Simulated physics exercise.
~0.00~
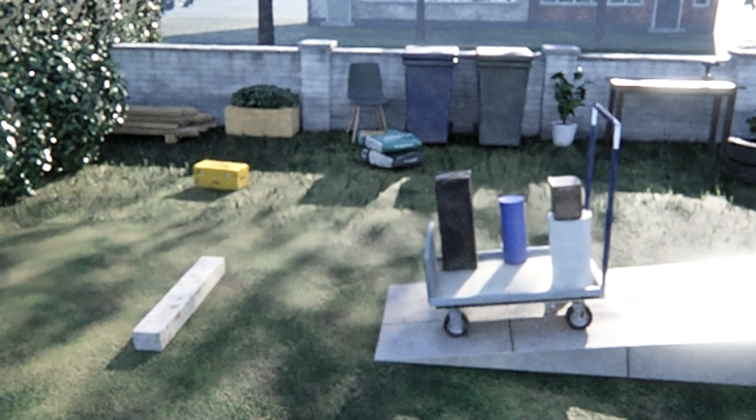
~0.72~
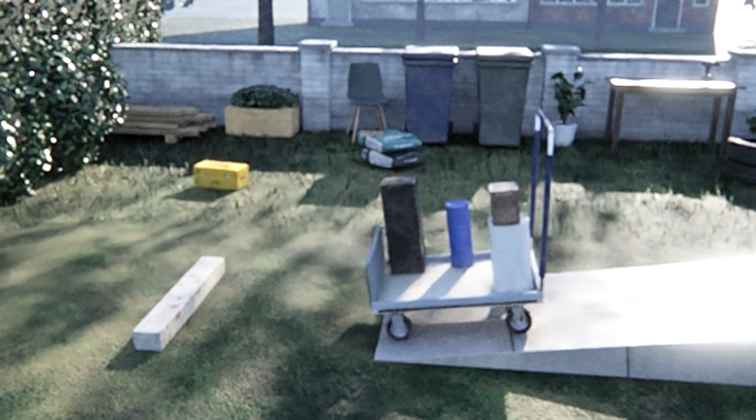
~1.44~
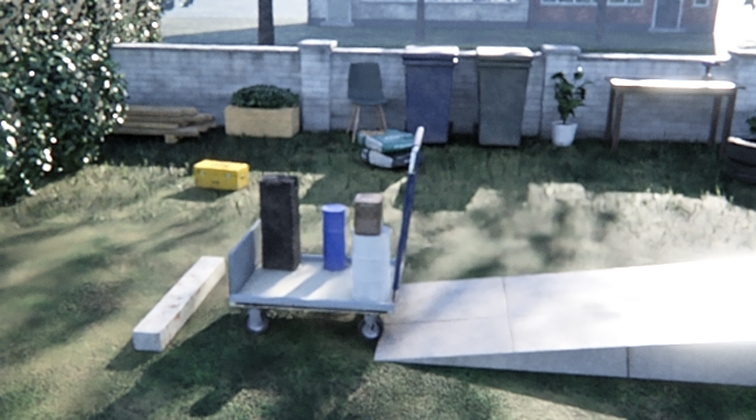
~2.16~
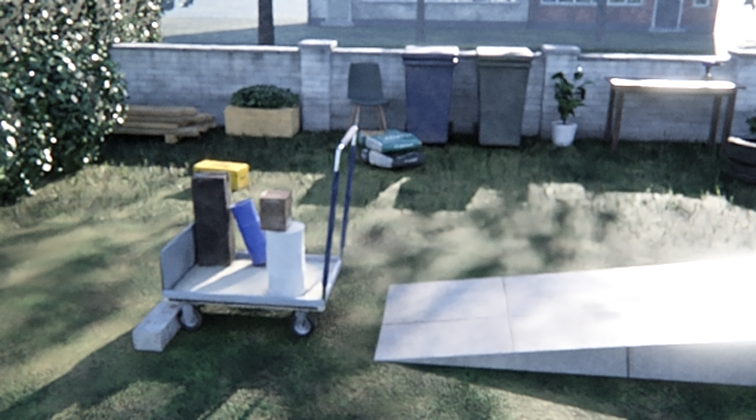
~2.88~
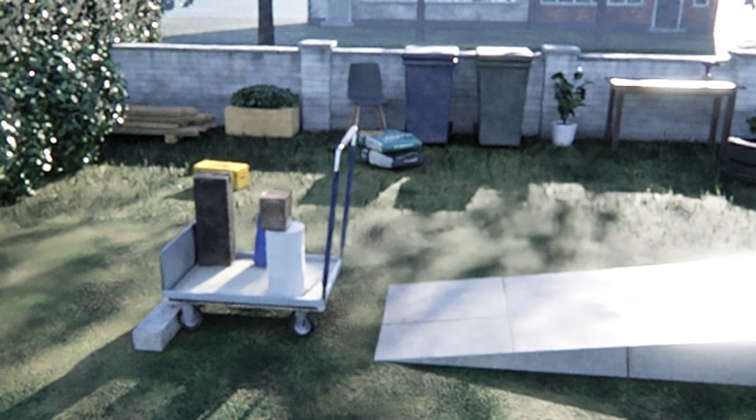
A loaded trolley rolls left down a ramp and stops at a kerb, blue canister leaning.
